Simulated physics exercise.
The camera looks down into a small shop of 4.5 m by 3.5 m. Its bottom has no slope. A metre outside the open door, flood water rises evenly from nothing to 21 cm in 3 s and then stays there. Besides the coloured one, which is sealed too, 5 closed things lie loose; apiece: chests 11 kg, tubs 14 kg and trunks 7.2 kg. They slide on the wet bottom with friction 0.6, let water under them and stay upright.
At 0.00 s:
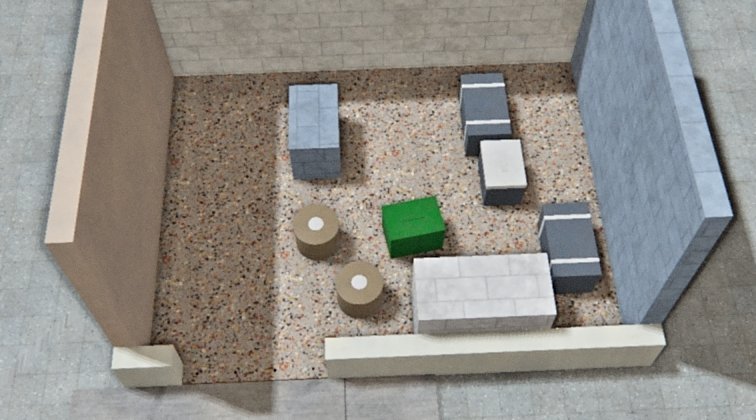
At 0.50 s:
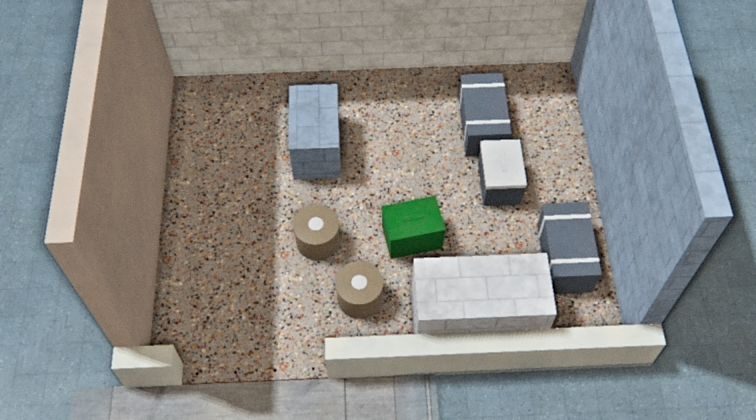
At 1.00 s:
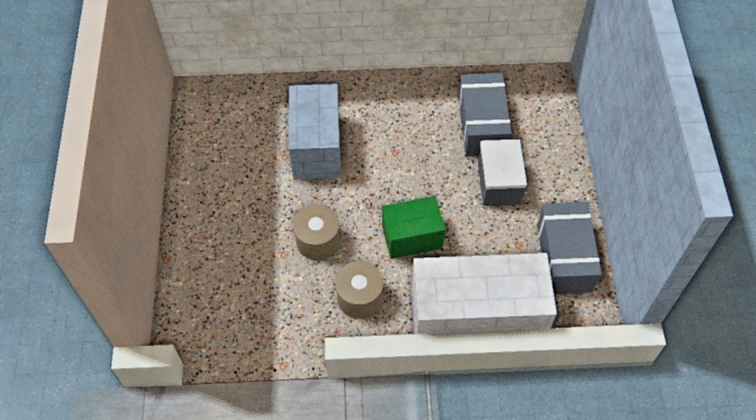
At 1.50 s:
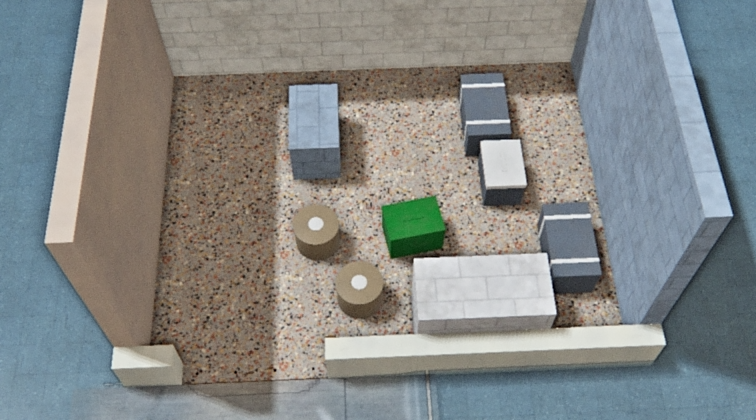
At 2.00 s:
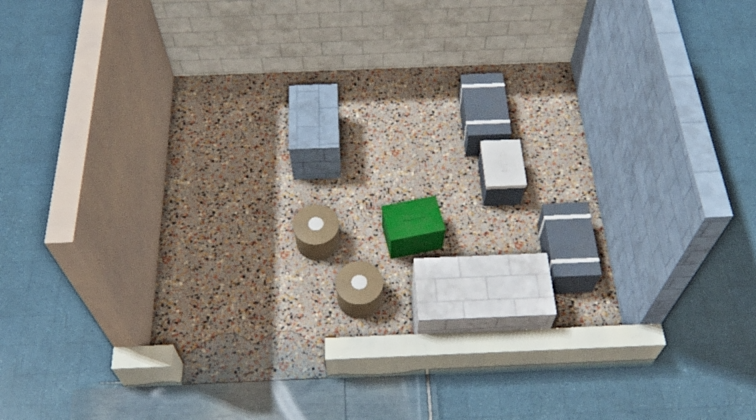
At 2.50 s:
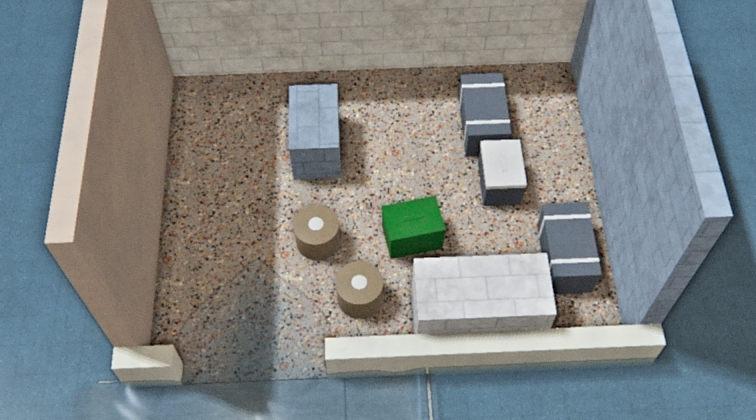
At the start, a green box sits among grey and pale blocks and two round tan tubs on a dry, speckled floor inside low walls. Water then covers the paving outside, and finally creeps in through the front opening at lower left, while every object stays still.
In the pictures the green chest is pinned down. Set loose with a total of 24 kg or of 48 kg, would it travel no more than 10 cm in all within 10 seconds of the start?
Verdict: The smaller load will do.
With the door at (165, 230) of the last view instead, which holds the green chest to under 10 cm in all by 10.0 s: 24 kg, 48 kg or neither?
In that case only the higher weight holds it.
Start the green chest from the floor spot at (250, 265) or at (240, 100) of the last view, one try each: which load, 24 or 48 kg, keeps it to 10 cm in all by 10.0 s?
In that order: It takes the larger; only the larger holds.
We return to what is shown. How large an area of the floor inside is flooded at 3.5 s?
Some 4.0 m2.
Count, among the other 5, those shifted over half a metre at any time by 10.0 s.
That makes 3.
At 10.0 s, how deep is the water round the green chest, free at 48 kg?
Roughly 5 cm.
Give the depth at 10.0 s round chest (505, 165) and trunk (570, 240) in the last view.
About 8 and 8 cm.
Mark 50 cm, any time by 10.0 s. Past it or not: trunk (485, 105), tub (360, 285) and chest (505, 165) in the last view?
In turn: Past it, under, less.
After 3.5 s the green chest would be 0 cm from its start with 24 kg and 0 cm from its start with 48 kg; 0 cm of water round it then.
After 4.5 s the green chest would be 0 cm from its start with 24 kg and 0 cm from its start with 48 kg; 3 cm of water round it then.
After 7.0 s the green chest would be 0 cm from its start with 24 kg and 0 cm from its start with 48 kg; 4 cm of water round it then.
After 10.0 s the green chest would be 0 cm from its start with 24 kg and 0 cm from its start with 48 kg; 5 cm of water round it then.
